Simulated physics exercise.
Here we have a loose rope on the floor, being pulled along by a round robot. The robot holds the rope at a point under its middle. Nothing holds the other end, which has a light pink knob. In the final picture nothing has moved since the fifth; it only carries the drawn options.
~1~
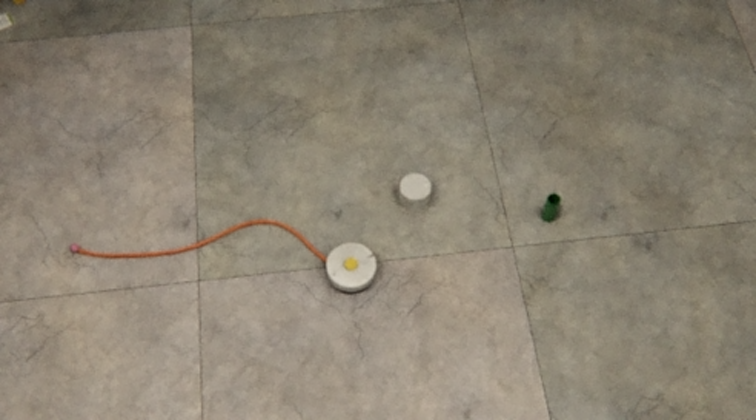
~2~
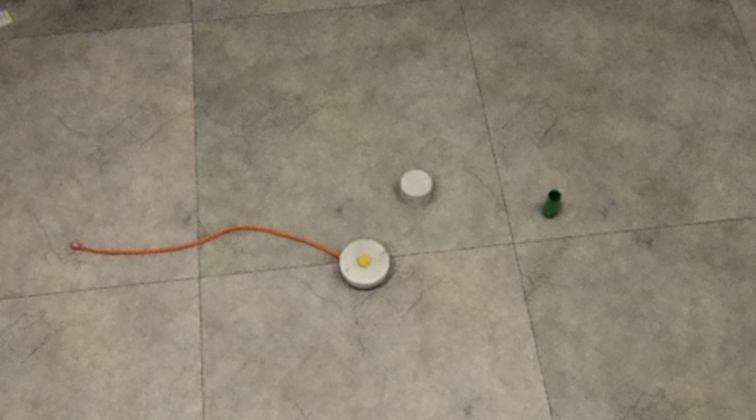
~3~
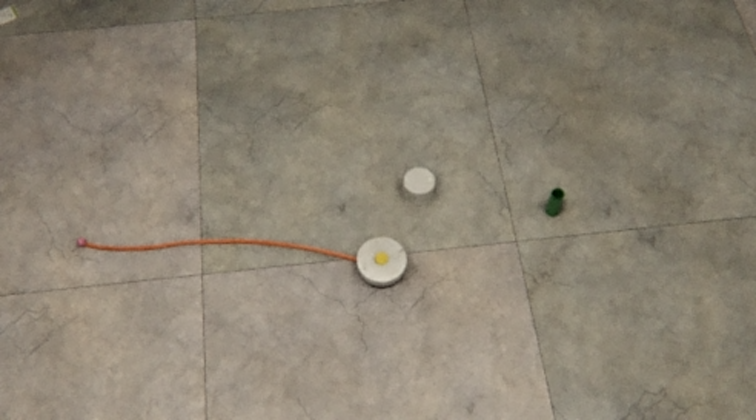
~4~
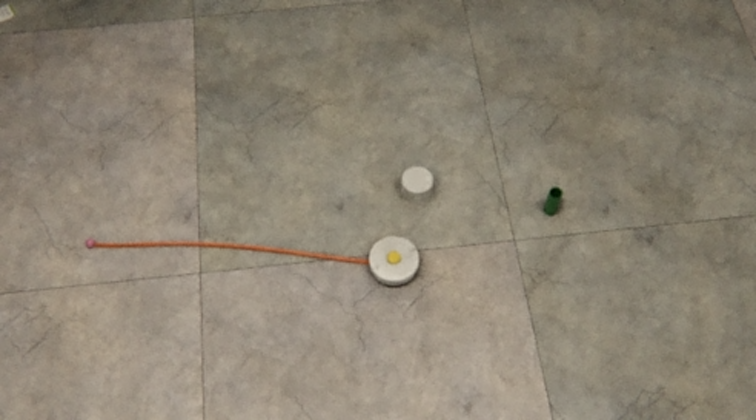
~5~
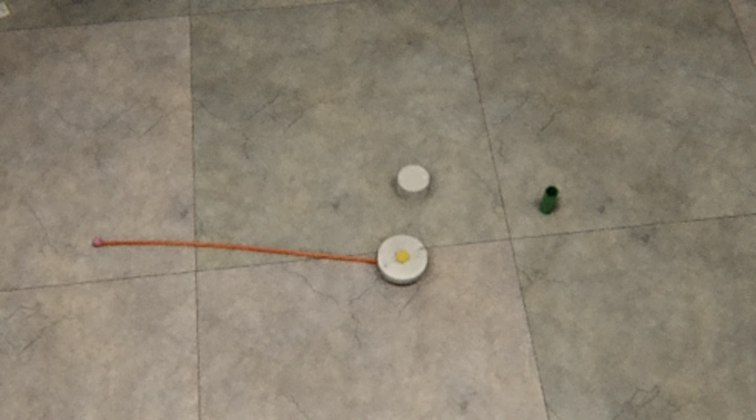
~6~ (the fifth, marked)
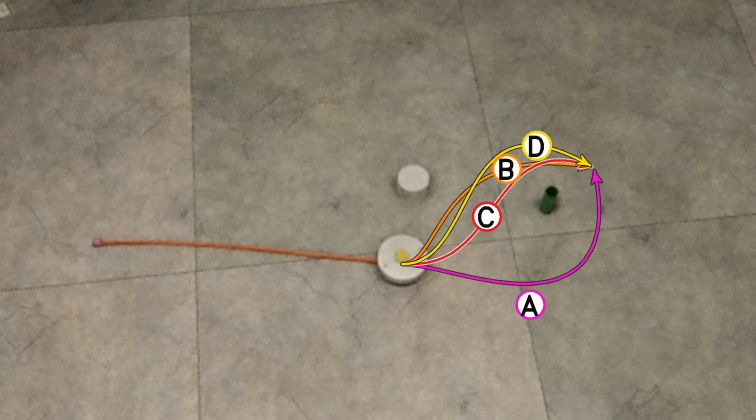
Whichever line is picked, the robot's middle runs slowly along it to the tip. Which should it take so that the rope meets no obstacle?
It should follow C.
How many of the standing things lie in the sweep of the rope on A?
It sweeps one.
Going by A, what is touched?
It meets the green post.
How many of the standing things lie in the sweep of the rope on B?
One.
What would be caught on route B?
It is the white tub.
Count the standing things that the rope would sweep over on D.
In all, one.
On the marked copy, A from (402, 264) via (553, 280) to (594, 171); B from (402, 264) via (478, 183) to (592, 167); C from (402, 264) via (496, 204) to (592, 167); D from (402, 264) via (480, 176) to (590, 166).
Following C. Soon after the start, robot (480, 222), middle of the rope (329, 251), free end (179, 244).
Later, robot (534, 162), middle of the rope (400, 220), free end (254, 246).
In the end, robot (595, 163), middle of the rope (452, 197), free end (314, 236); nothing has been touched.
As for the rest, A meets the green post; B meets the white tub; D meets the white tub.
